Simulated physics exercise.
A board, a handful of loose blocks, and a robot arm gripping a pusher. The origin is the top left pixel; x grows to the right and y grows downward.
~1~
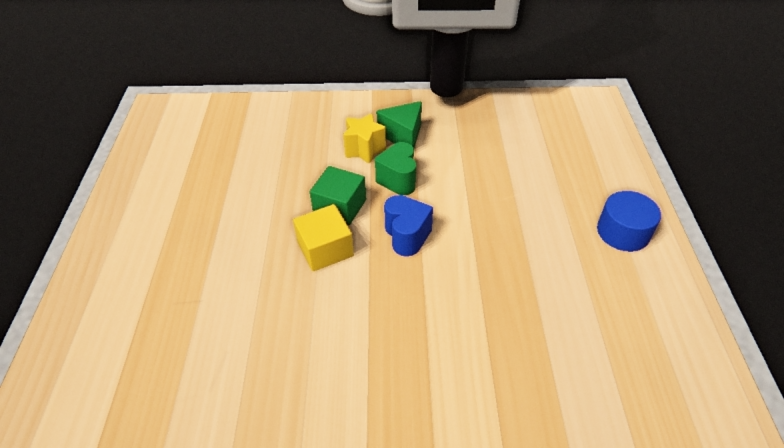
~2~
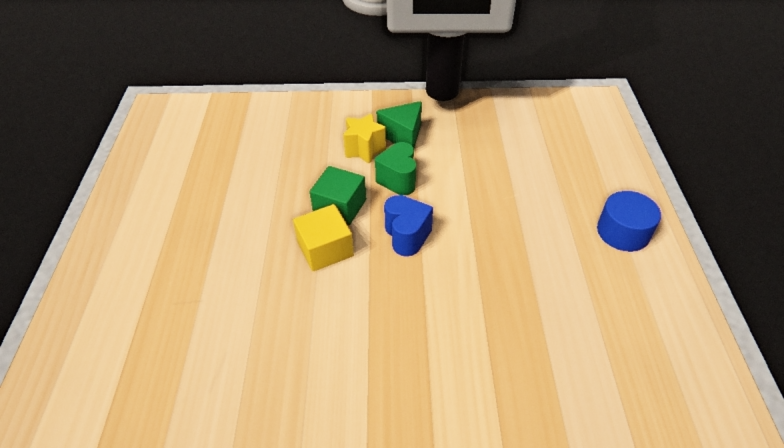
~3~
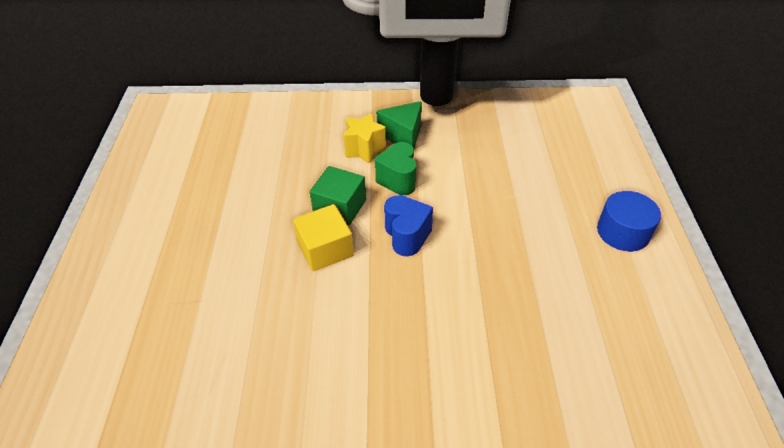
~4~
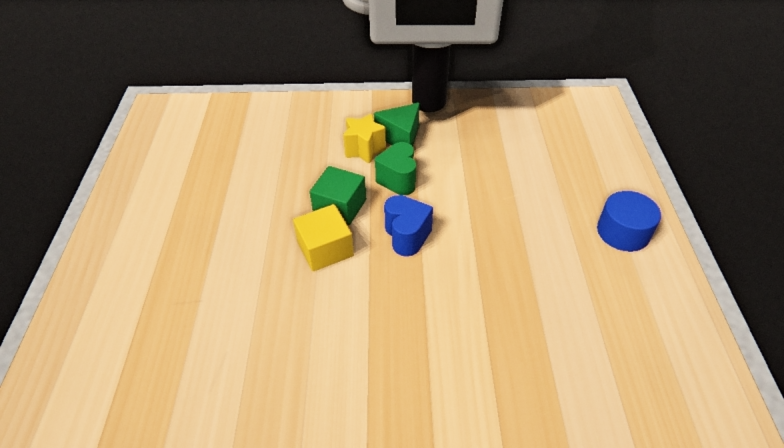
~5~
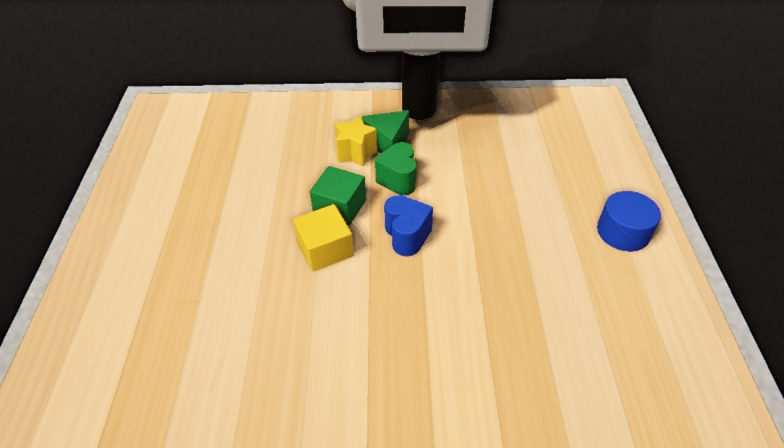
A robot arm moved its black pusher slightly left and nearer along the table's far edge, then nudged the green triangular block left, shifting the yellow star a little while the other blocks stayed still.
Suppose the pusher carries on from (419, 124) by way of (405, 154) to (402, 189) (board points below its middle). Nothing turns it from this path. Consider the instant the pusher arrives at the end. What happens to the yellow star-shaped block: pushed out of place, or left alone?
It will be nudged away from its spot.
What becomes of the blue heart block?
Shifted out of place.
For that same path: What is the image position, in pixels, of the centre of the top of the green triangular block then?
If I read the scene right, the answer is (363, 148).
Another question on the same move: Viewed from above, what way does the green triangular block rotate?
It spins clockwise.
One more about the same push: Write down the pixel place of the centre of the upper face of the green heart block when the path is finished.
The middle of its upper face should be somewhere near (382, 193).
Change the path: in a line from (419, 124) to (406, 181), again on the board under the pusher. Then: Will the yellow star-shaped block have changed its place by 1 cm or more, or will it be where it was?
Put simply, it goes somewhere else.
What follows on the original path. One third of the way, pusher at (409, 130); yellow star-shaped block at (334, 135), turned 25° clockwise; green triangular block at (370, 135), turned 25° clockwise.
Two thirds of the way, pusher at (403, 152); yellow star-shaped block at (329, 135), turned 35° clockwise; green triangular block at (364, 145), turned 65° clockwise; green heart block at (394, 170).
At the end, pusher at (402, 175); yellow star-shaped block at (329, 135), turned 35° clockwise; green triangular block at (363, 148), turned 90° clockwise; green heart block at (382, 193), turned 30° clockwise; blue heart block at (404, 224), turned 40° anticlockwise.
